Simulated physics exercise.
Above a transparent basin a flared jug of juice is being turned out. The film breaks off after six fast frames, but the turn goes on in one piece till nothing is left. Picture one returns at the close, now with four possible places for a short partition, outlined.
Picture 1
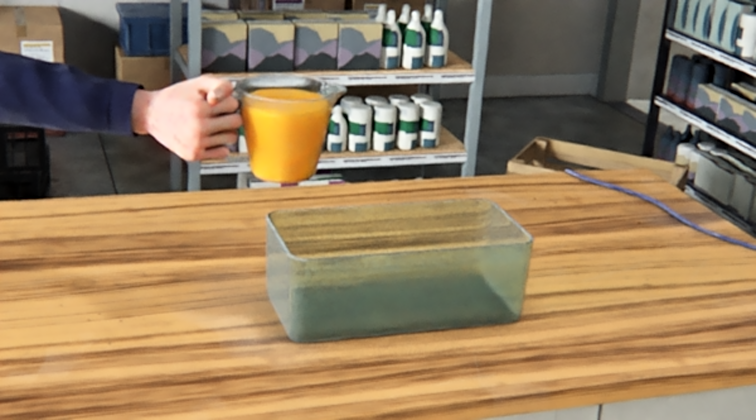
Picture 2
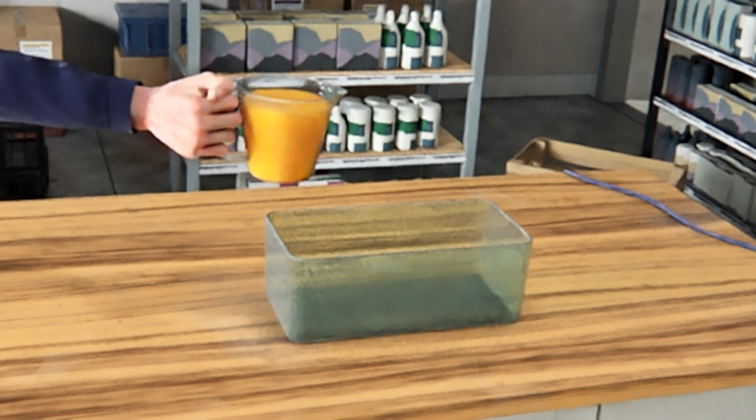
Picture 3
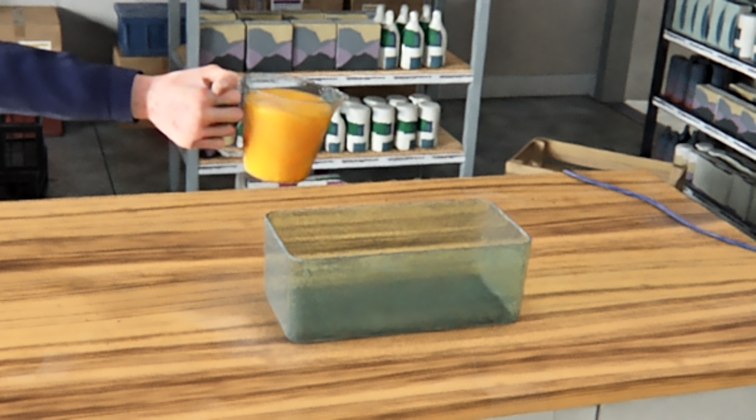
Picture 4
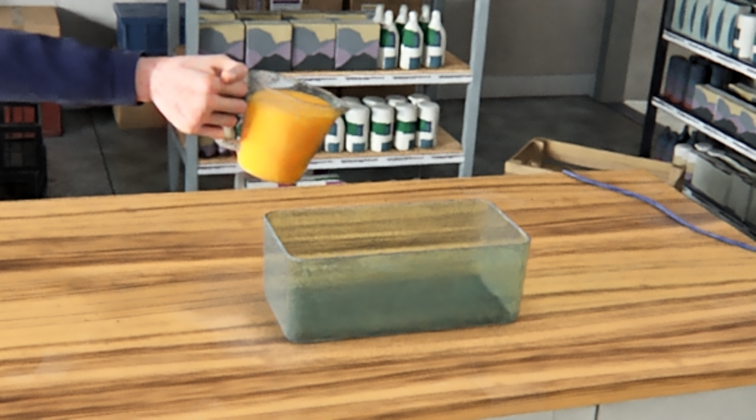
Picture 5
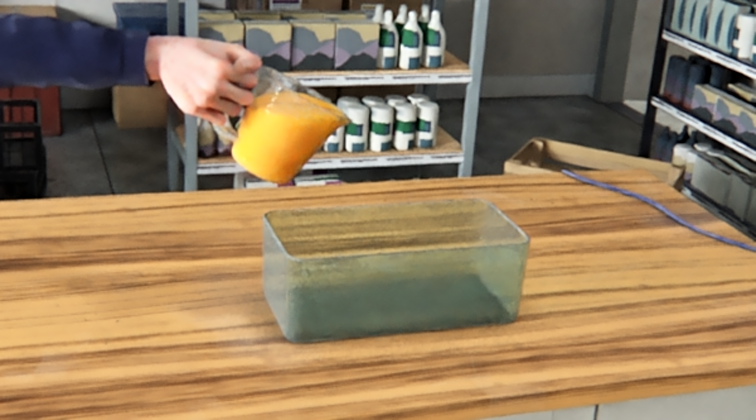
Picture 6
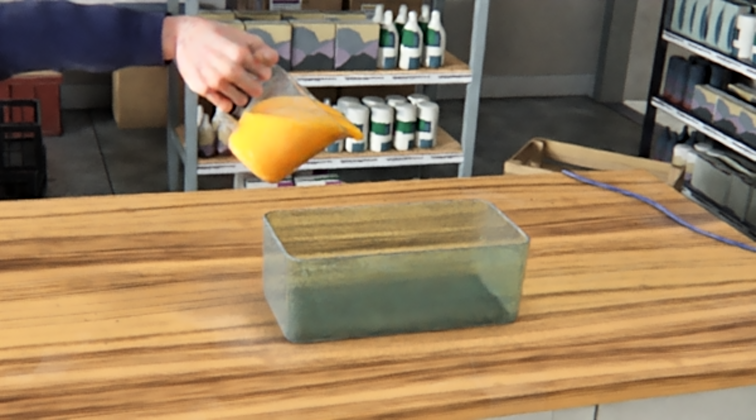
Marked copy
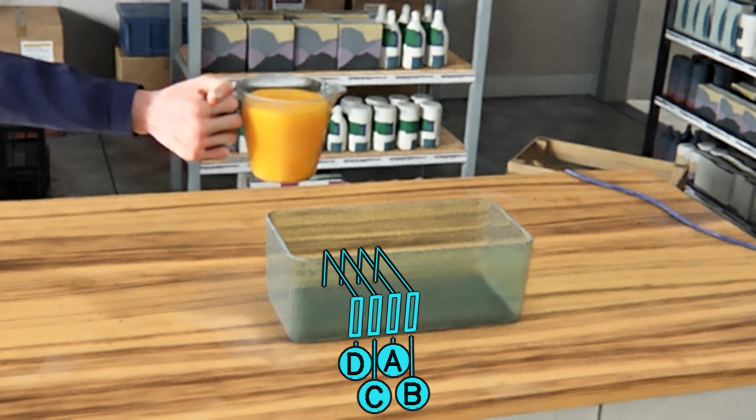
The clip opens with a hand at the left holding a clear jug of orange juice upright above an empty-looking transparent basin on a wooden counter. The hand gradually tips the jug to the right, its base swinging left, until juice reaches the spout and just begins to pass over the lip.
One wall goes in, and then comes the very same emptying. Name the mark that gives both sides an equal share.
The best place is A.
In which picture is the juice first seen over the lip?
In picture 6.
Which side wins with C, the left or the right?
The right one.
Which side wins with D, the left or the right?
The right side.
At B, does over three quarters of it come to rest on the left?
Yes.
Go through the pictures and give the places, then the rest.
In the first picture, upright, lip at (345, 88); basin from (287, 340) to (519, 318); nothing has left yet.
In the second picture, upright, lip at (345, 90); nothing has left yet.
In the third picture, tipped about 8°, lip at (347, 96); nothing has left yet.
In the fourth picture, tipped about 17°, lip at (350, 107); nothing has left yet.
In the fifth picture, tipped about 29°, lip at (352, 120); nothing has left yet.
In the sixth picture, tipped about 42°, lip at (351, 136); juice is over the lip, down to (356, 138).
In cyan, A at (393, 338); B at (411, 336); C at (374, 340); D at (355, 342).
With A, about 51 % ends left of the wall and 47 % right of it.
With B, about 85 % ends left of the wall and 12 % right of it; 3 % is lost outside.
With C, about 9 % ends left of the wall and 90 % right of it.
With D, about 3 % ends left of the wall and 96 % right of it.
